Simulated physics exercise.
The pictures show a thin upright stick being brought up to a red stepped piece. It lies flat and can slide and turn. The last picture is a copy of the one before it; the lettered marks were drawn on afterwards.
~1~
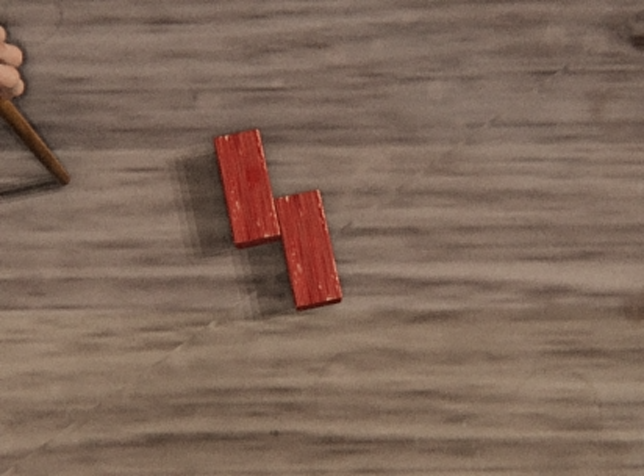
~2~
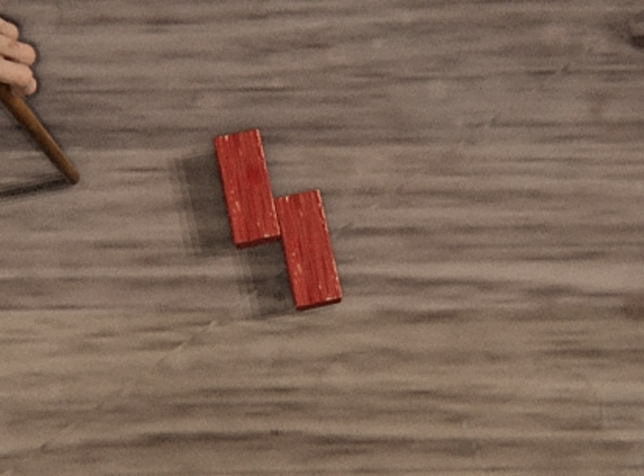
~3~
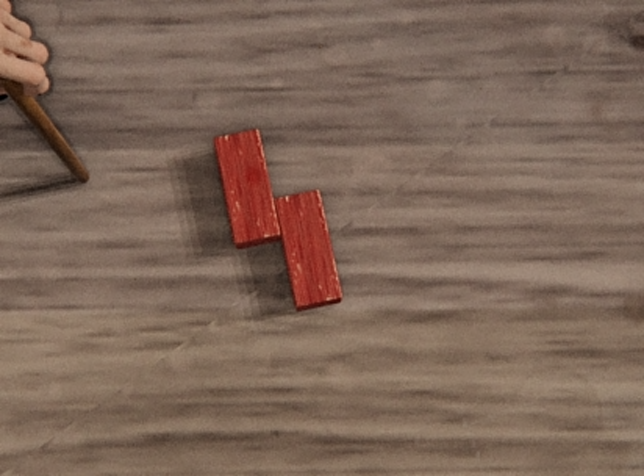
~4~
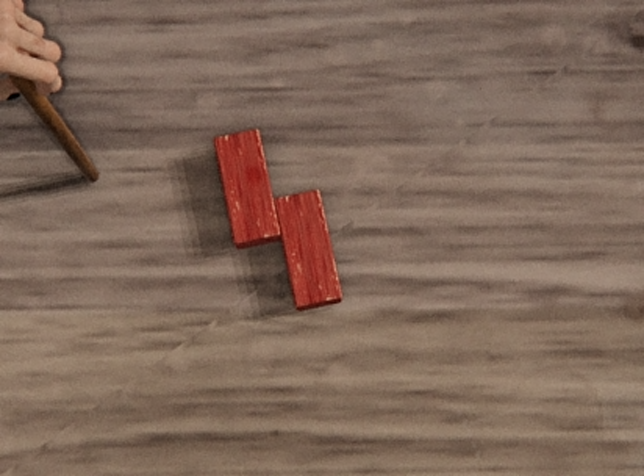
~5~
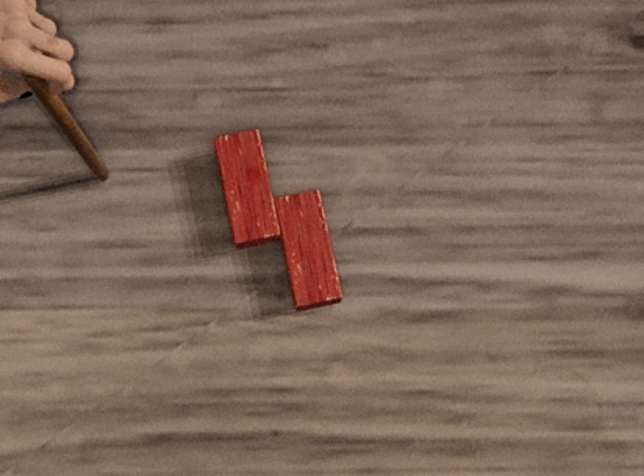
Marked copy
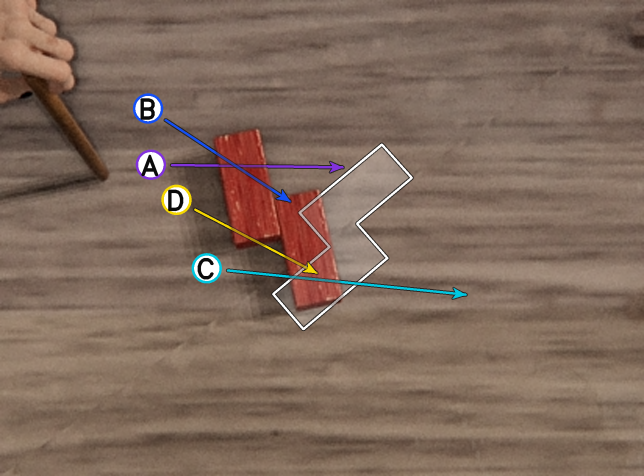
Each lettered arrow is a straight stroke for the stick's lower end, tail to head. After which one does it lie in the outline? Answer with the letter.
Stroke A puts it in the outline.
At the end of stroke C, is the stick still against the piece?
No.
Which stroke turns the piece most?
Stroke A.
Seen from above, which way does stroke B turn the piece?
It turns clockwise.
On the marked copy, A from (172, 165) to (343, 167); B from (166, 120) to (290, 201); C from (228, 270) to (466, 295); D from (195, 210) to (317, 273).
With A. Early on, foot of the stick (234, 167), piece (263, 179).
Further on, foot of the stick (296, 168), piece (318, 179).
At the end, foot of the stick (343, 168), piece (356, 187); it fills the outline.
As for the rest, B leaves the piece out of the outline, at (326, 188); C leaves the piece out of the outline, at (262, 197); D leaves the piece out of the outline, at (292, 195).
